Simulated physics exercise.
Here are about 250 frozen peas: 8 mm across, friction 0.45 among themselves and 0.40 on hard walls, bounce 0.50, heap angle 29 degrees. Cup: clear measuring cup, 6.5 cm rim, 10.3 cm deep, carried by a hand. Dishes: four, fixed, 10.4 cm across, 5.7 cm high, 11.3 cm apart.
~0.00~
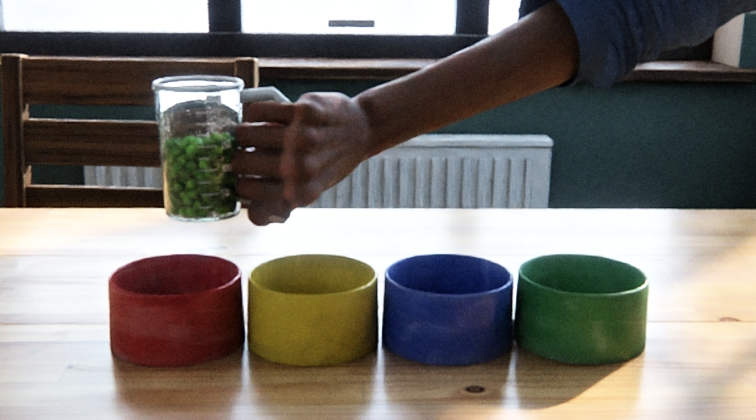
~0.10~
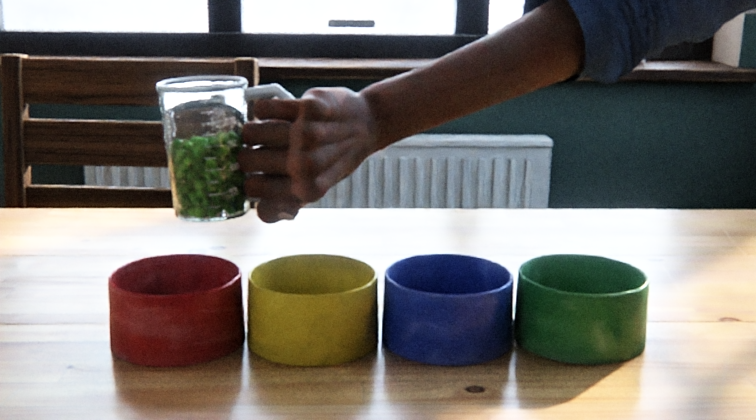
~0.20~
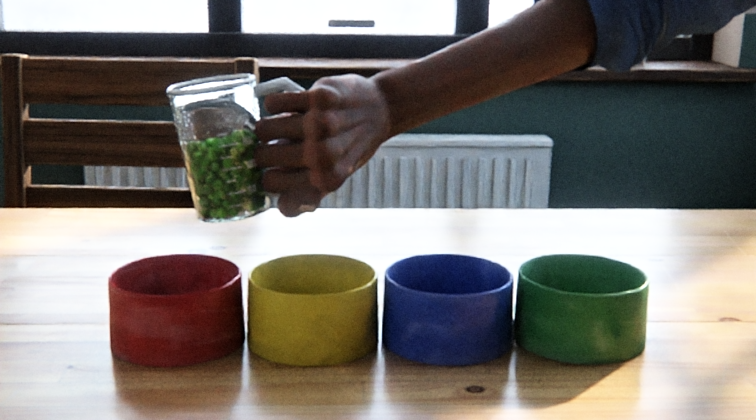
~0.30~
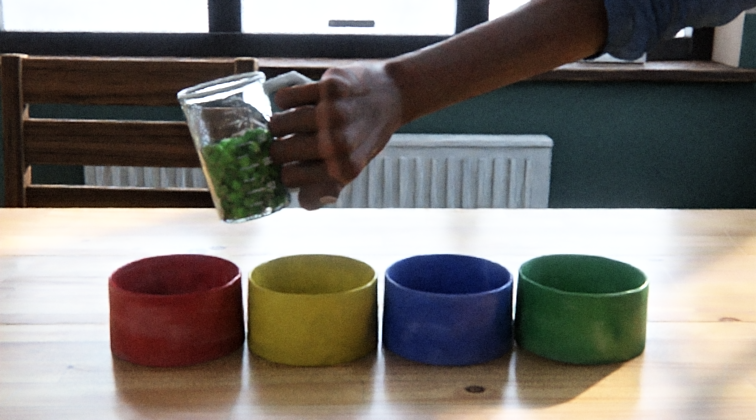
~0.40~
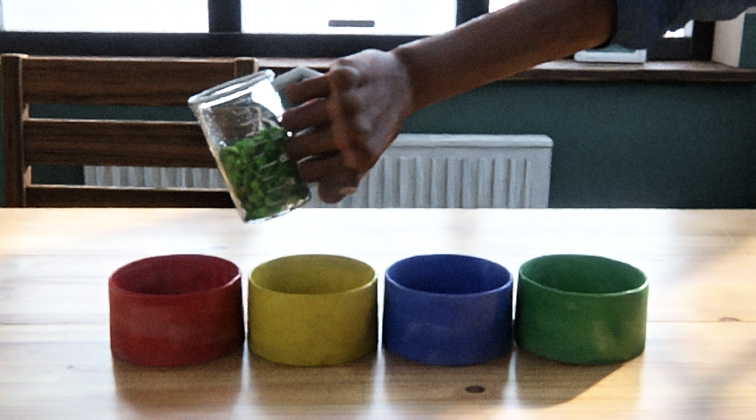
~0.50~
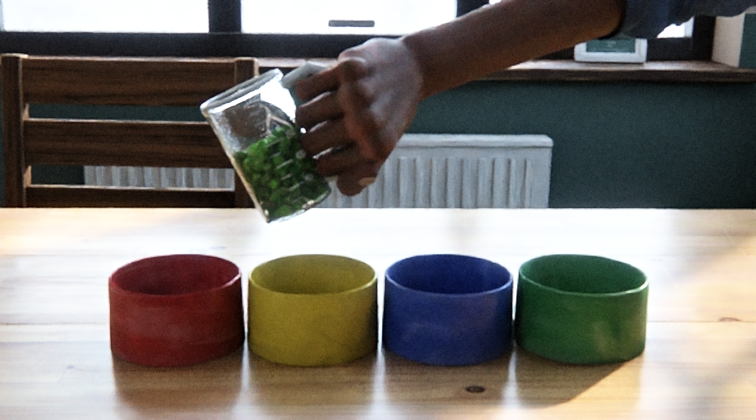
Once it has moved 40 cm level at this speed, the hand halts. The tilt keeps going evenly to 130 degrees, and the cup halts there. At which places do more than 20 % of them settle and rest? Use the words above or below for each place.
Red: Below; blue: Above; green: Below; yellow: Below; counter: Below.
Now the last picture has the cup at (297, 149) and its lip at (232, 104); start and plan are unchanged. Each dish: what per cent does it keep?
Per cent kept: Red 0, blue 0, green 100, yellow 0.
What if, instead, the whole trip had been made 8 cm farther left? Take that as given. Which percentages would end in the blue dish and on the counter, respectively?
Blue 10, counter 10.
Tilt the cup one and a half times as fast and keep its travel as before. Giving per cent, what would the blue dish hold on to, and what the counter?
In that case the blue dish gets 10 while the counter gets 10.
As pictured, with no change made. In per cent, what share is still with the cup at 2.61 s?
That would be some 0 per cent.
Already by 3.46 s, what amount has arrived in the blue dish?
I'd say close to 95 per cent at that point.
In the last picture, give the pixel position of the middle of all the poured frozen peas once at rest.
My guess is close to (446, 320).
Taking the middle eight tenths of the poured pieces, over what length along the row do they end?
Close to 6 centimetres along the dishes.
Then, at 1.77 s, tilt 99 degrees; cup holds 95 %.
After 2.61 s, tilt 130 degrees; cup holds 0 %, blue 95 %, yellow 5 %.
After 3.46 s, tilt 130 degrees; cup holds 0 %, blue 95 %, yellow 5 %.
At rest (3.8 s), red 0 %, blue 95 %, green 0 %, yellow 5 %, counter 0 %.
